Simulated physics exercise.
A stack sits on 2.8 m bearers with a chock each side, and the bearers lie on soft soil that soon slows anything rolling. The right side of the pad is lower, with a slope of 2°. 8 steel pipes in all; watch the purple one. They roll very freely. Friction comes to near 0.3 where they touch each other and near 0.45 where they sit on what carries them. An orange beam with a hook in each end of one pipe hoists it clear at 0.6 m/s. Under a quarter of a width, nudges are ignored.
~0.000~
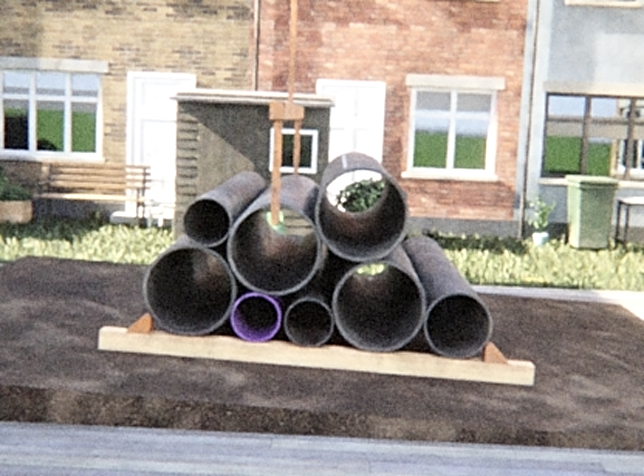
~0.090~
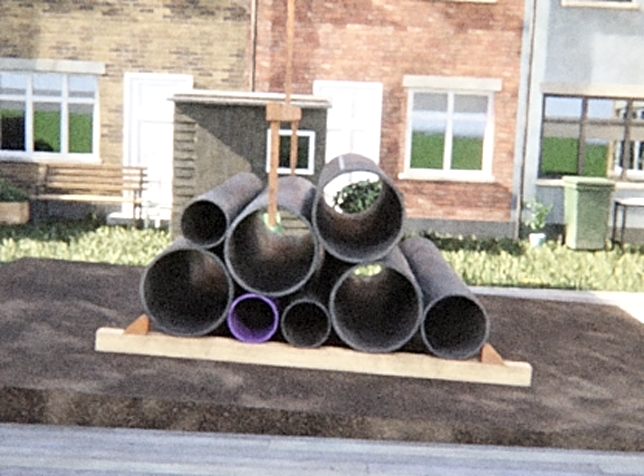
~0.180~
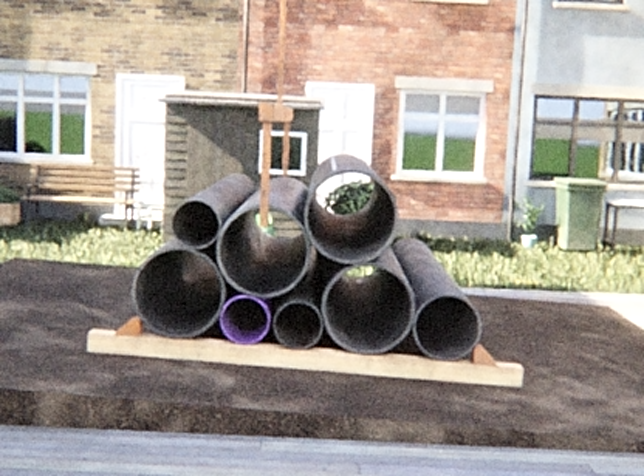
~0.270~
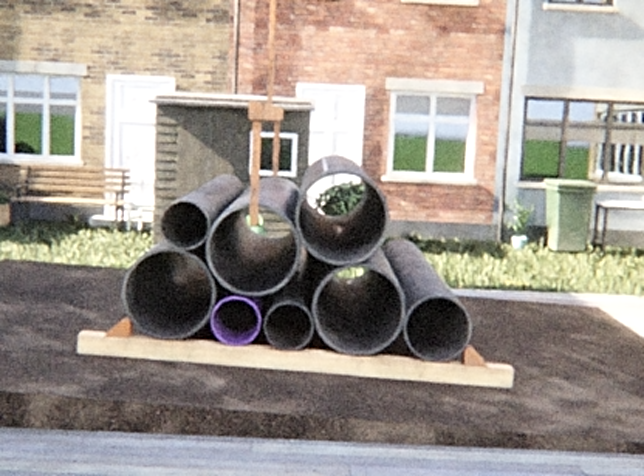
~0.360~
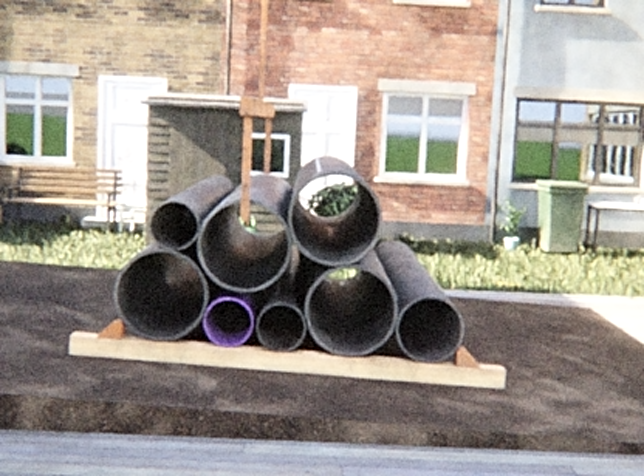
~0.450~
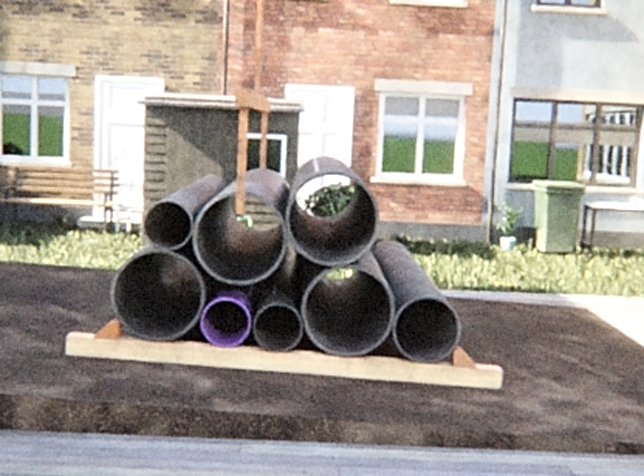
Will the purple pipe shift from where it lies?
Pretty sure it stays in its original spot.
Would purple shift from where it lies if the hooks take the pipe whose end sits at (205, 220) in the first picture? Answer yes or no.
With that change, purple: It does not happen.
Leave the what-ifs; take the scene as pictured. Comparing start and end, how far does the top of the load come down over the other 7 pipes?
Roughly 25 cm.
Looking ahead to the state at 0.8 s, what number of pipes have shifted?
At that point, 1.
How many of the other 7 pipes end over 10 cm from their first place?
2.
Then, 0.8 s in, purple is 2 cm further right; 1 other dislodged.
In the end (6.4 s), purple is 2 cm further right; 2 others dislodged.
